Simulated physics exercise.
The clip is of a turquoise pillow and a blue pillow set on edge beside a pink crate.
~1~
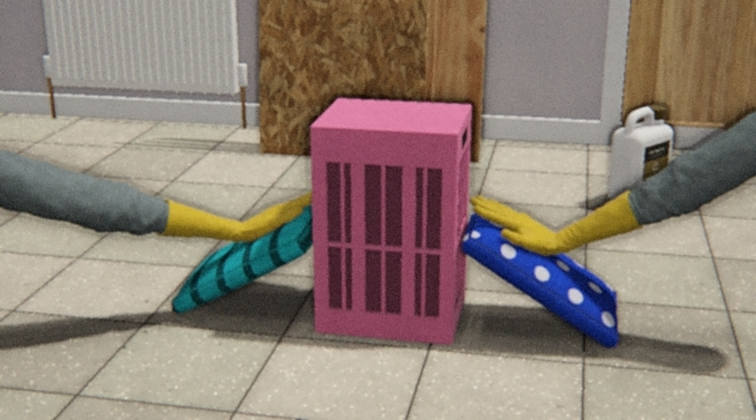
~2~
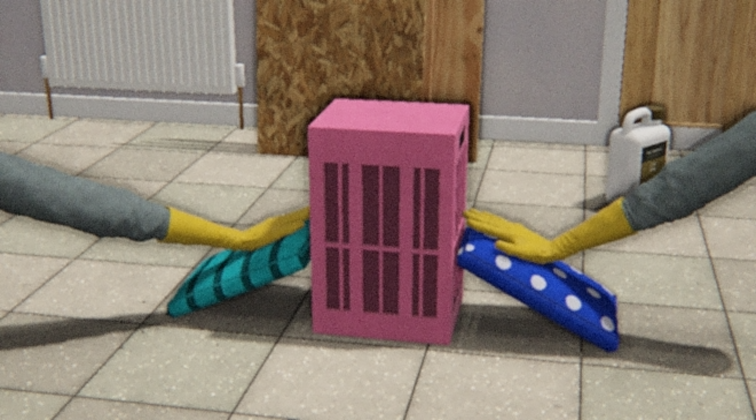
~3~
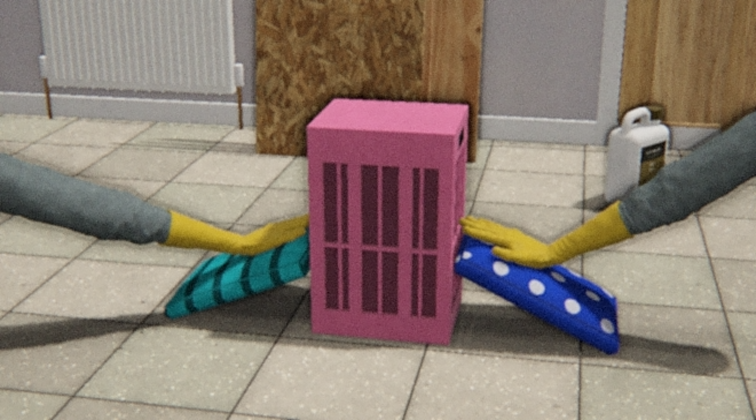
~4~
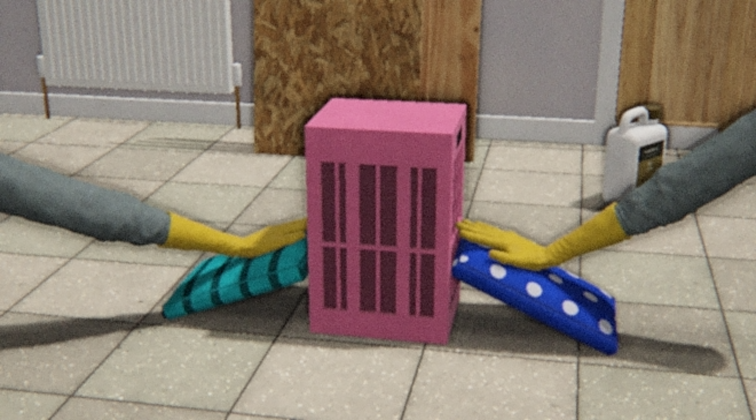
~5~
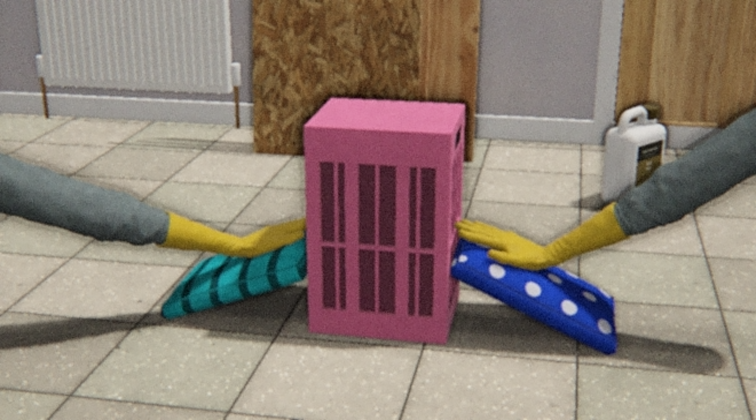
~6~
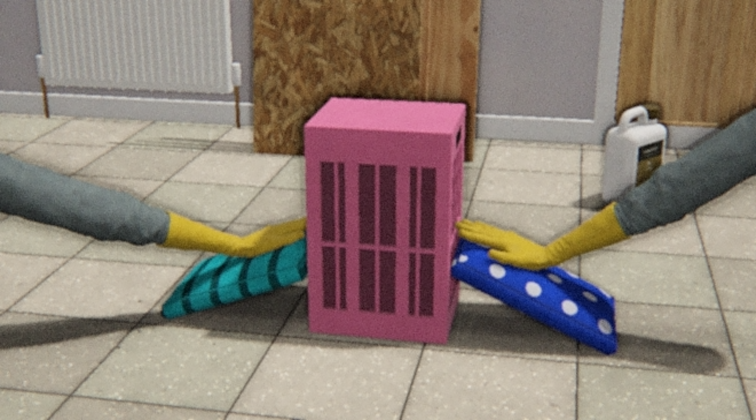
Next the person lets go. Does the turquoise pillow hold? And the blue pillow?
As it turns out, the turquoise pillow slumps to the floor, the blue pillow slides down flat.
Then, 0.30 s after the last picture, turquoise pillow flat on the floor near (247, 289); blue pillow flat on the floor near (540, 309).
Then, 0.64 s after the last picture, turquoise pillow flat on the floor near (246, 289); blue pillow flat on the floor near (540, 313).
At rest, turquoise pillow flat on the floor near (246, 289); blue pillow flat on the floor near (540, 313). The turquoise pillow slides down flat and the blue pillow slips and lies down.
